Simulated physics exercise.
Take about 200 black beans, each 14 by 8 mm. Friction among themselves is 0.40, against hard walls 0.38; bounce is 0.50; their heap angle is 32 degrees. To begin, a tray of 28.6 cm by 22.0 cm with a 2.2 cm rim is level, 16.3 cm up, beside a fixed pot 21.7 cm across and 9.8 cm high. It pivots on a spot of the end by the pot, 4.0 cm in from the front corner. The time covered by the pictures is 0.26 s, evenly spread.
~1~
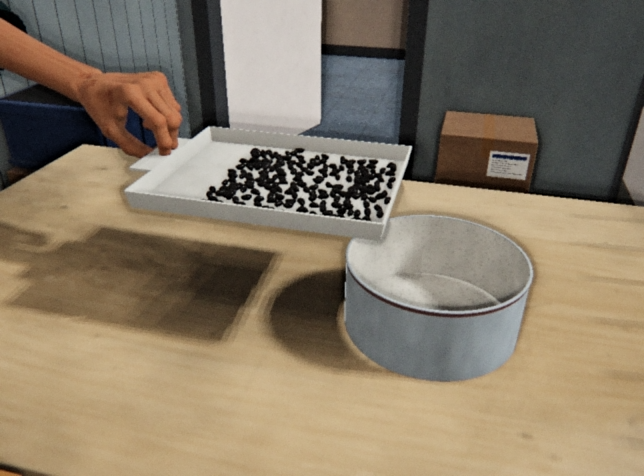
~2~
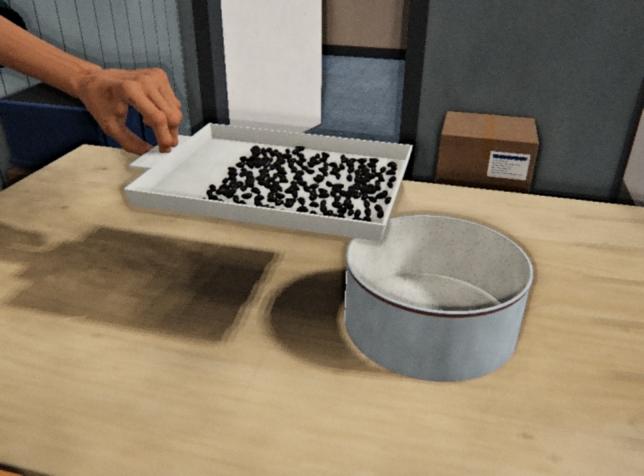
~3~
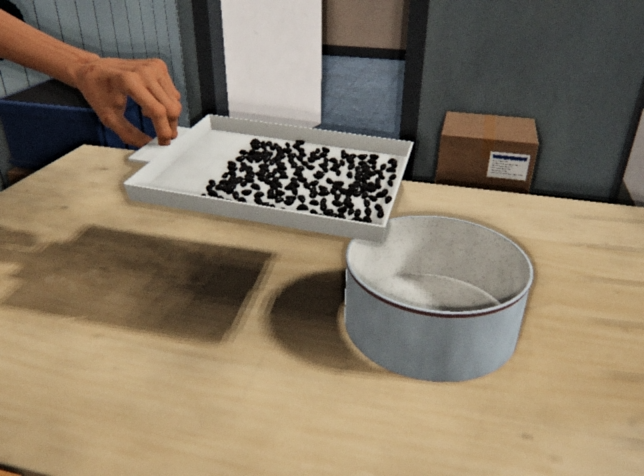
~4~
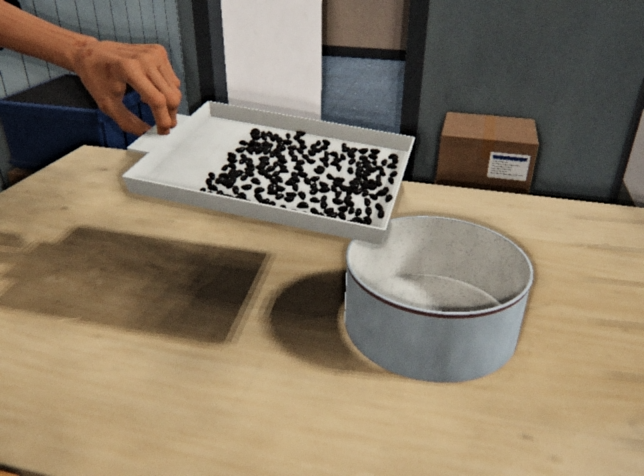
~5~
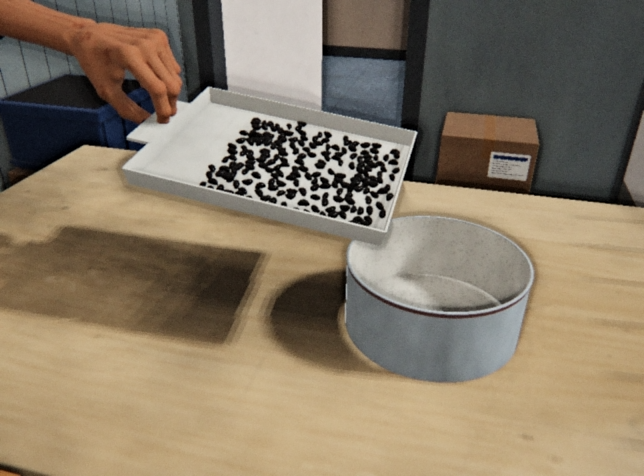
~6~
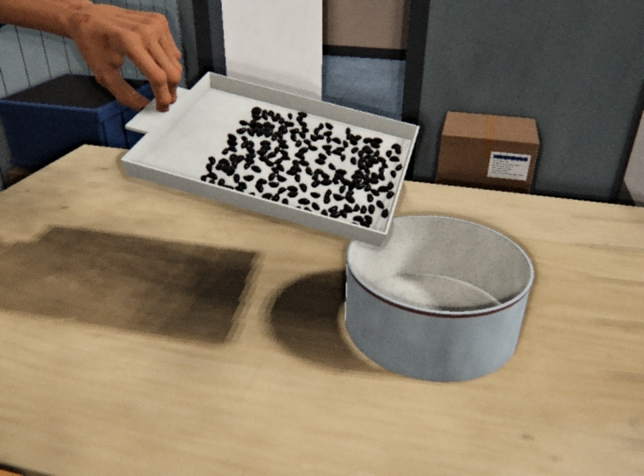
A hand slowly raised the left end of a white tray scattered with black beans, slanting it down toward a round grey pot on a wooden table, while the beans stayed on the tray.
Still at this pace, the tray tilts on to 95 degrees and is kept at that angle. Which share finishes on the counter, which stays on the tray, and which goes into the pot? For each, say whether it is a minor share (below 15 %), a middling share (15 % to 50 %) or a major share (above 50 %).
I expect this. Counter - a major share. Tray - a minor share. Pot - a middling share.
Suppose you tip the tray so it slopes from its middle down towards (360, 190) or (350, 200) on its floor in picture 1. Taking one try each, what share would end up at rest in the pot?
About 85 and 95 per cent.
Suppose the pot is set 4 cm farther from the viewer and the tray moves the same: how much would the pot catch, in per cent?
I'd put it at around 0 per cent.
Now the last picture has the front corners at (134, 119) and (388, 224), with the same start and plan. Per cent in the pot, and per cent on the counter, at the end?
Pot 90; counter 10.
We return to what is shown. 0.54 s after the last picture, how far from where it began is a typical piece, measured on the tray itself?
Displacement on the tray: Roughly 5 cm.
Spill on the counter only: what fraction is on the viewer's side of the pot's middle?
About 100 percent of the spill.
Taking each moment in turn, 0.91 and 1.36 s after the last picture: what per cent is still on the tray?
Around 90 first, about 5 after.
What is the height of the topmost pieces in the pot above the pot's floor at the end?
I'd say near 1.0 centimetres.
Then, 0.54 s after the last picture, tilt 52 degrees; the tray holds 100 %, the pot 0 %.
Then, 0.91 s after the last picture, tilt 78 degrees; the tray holds 90 %, the pot 0 %.
Then, 1.36 s after the last picture, tilt 95 degrees; the tray holds 5 %, the pot 30 %.
In the end, counter 70 %, tray 0 %, pot 30 %.
